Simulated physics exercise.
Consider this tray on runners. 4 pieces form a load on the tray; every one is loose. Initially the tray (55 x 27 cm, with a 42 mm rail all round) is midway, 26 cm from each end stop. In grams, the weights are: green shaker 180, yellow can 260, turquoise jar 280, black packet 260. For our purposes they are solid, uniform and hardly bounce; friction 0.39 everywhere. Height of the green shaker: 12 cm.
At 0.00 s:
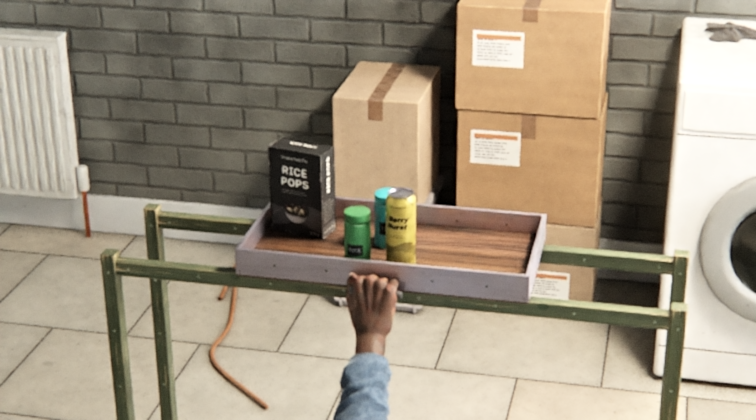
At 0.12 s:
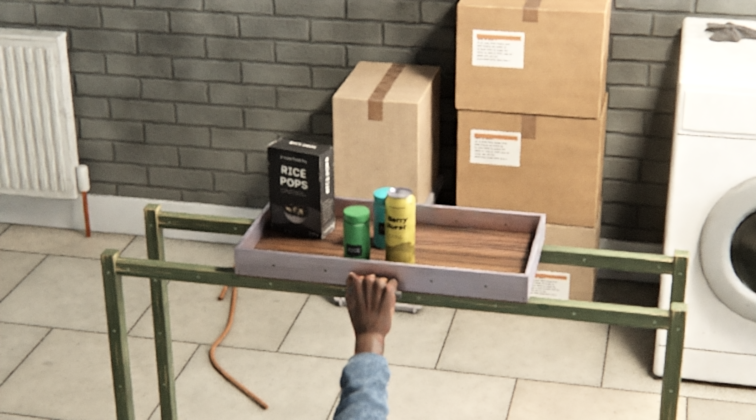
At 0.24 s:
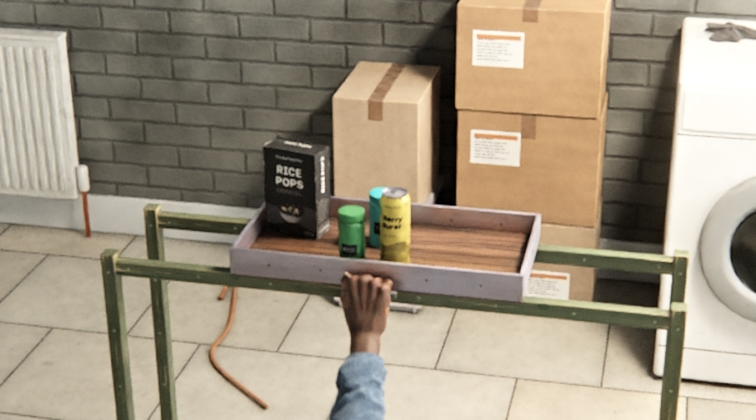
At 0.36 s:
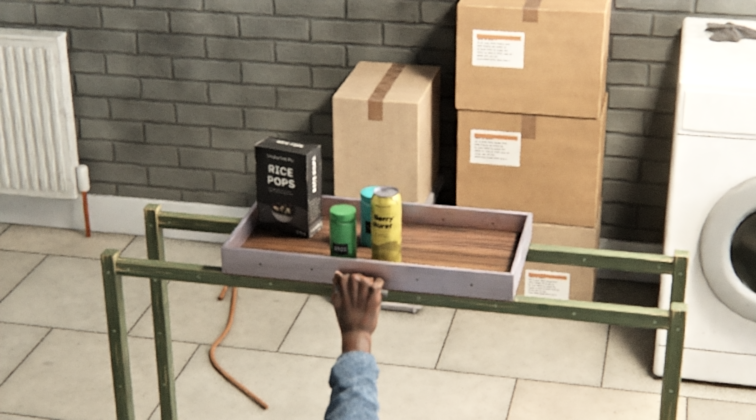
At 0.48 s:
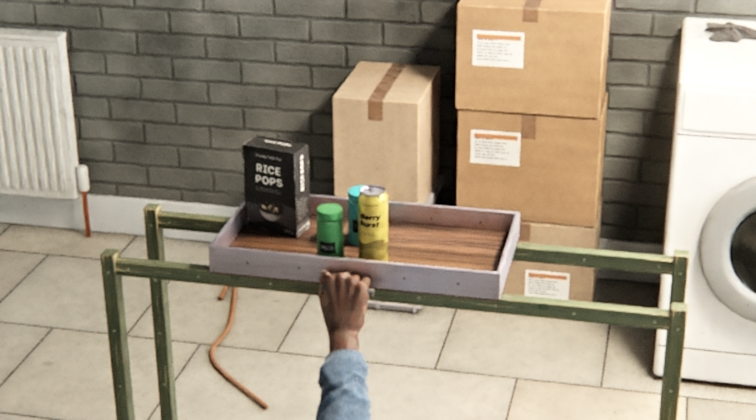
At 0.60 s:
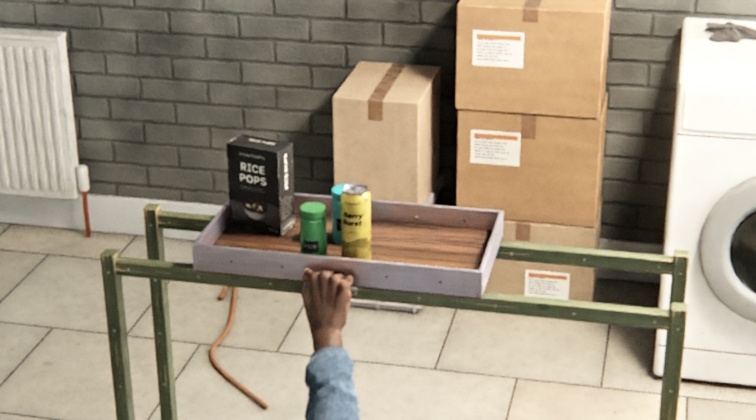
At the start, a hand grips the front edge of a shallow tray resting on green rails, with a black packet, a green shaker, a yellow can and a turquoise jar standing on it. After staying nearly still, the tray slides slowly left with the hand, its four items riding along upright.
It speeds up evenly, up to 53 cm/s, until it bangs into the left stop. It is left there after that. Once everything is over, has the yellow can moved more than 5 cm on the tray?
Honestly, it sticks around.
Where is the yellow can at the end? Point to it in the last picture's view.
At pixel (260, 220) or so, give or take.
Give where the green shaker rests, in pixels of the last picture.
It comes to rest somewhere around (214, 227).
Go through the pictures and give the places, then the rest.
Tray midway; yellow can (401, 232); green shaker (358, 240), in the first frame.
Tray midway; black packet (302, 188); green shaker (357, 240), in the second frame.
Tray 1 cm left; black packet (297, 188), in the third frame.
Tray 3 cm left; green shaker (343, 238), in the fourth frame.
Tray 5 cm left; black packet (277, 186); green shaker (330, 237), in the fifth frame.
Tray 9 cm left; yellow can (356, 228), in the sixth frame.
By 0.90 s, tray 20 cm left.
By 1.10 s, tray 26 cm left; yellow can tilted 6° near (256, 218); green shaker 3 cm from its spot; turquoise jar 3 cm from its spot.
By 1.60 s, tray 26 cm left; yellow can tilted 3° near (257, 219); turquoise jar 3 cm from its spot; green shaker 3 cm from its spot.
When it is over (2.3 s), all 4 within 5 cm of the start. In the last view, yellow can near (260, 220).
